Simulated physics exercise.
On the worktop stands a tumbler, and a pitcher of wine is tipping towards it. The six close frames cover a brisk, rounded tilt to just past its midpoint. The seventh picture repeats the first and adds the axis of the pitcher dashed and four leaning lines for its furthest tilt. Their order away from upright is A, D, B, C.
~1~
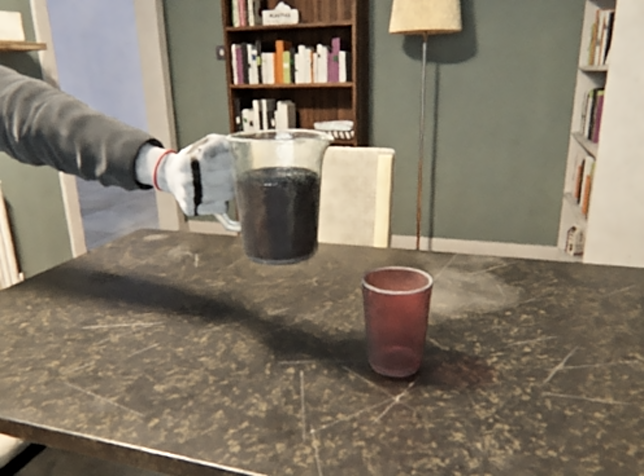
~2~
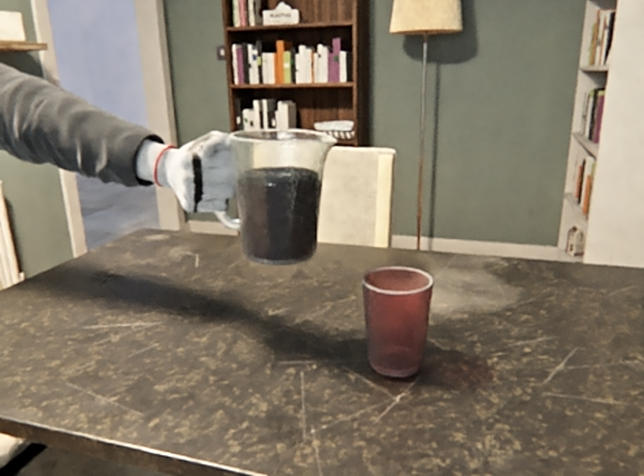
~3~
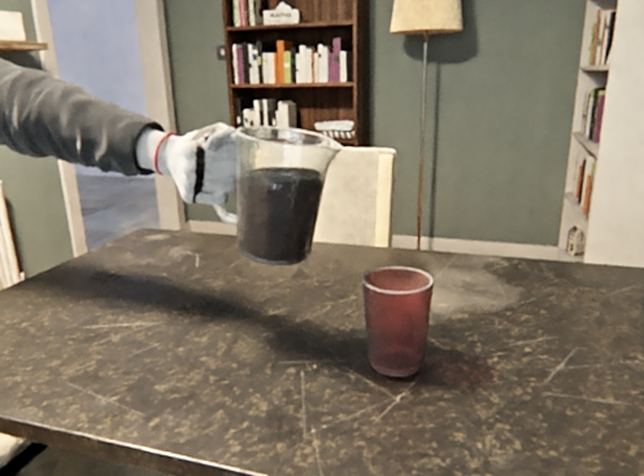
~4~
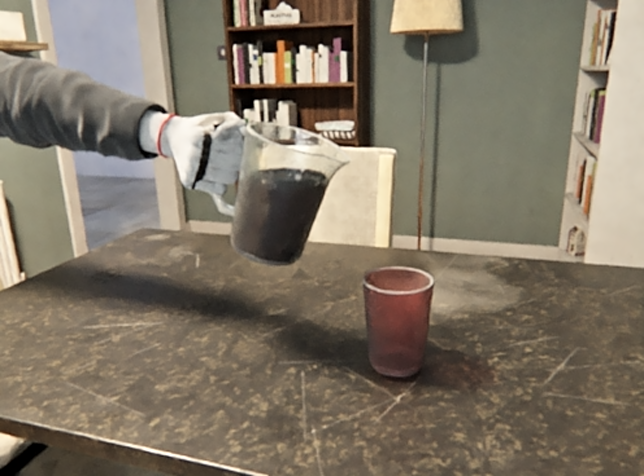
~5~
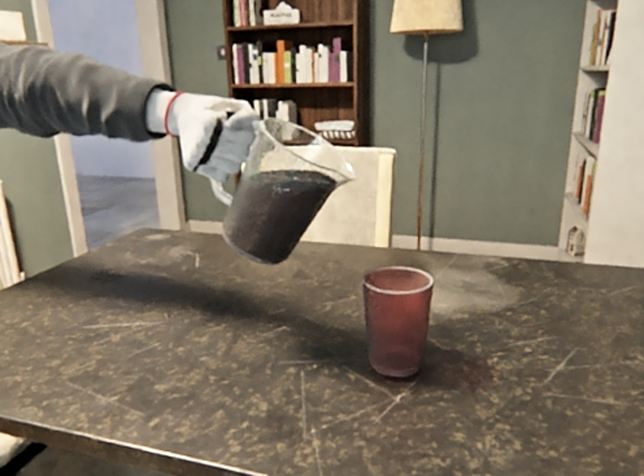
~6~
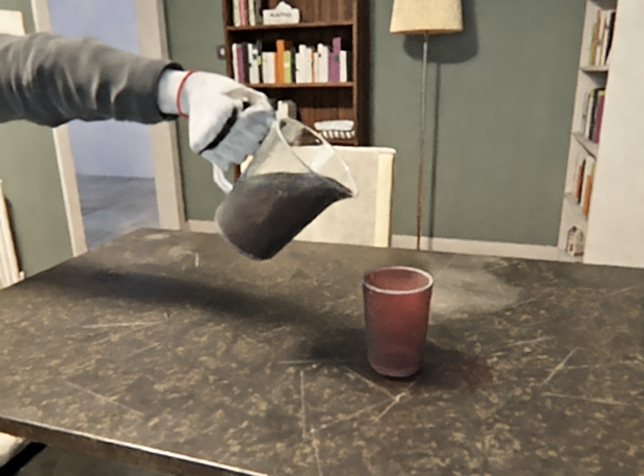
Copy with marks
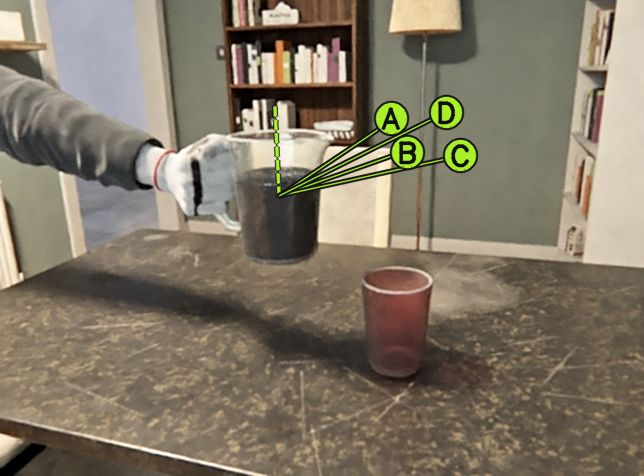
A white-gloved hand in a grey sleeve, reaching in from the left, holds a clear pitcher of dark liquid above a scratched, mottled dark tabletop, seen from slightly above by a still camera. A reddish tumbler stands right of centre, with a bookcase, pale chair, floor lamp and grey-green wall behind. The pitcher, upright at first, tilts steadily rightward, its liquid shifting towards the spout.
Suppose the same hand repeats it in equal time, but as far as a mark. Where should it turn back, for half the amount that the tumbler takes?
Best: D.
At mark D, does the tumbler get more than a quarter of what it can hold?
Yes.
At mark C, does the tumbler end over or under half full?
Over half.
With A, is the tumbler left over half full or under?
Under half.
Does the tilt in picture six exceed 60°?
No.
On the marked copy, A at (377, 129); B at (390, 156); C at (444, 159); D at (430, 119).
If A is chosen, the tumbler ends with about 31 % of what it can hold.
If B is chosen, the tumbler ends with about 70 % of what it can hold.
If C is chosen, the tumbler ends with about 85 % of what it can hold; 5 % of the wine is spilt.
If D is chosen, the tumbler ends with about 49 % of what it can hold.
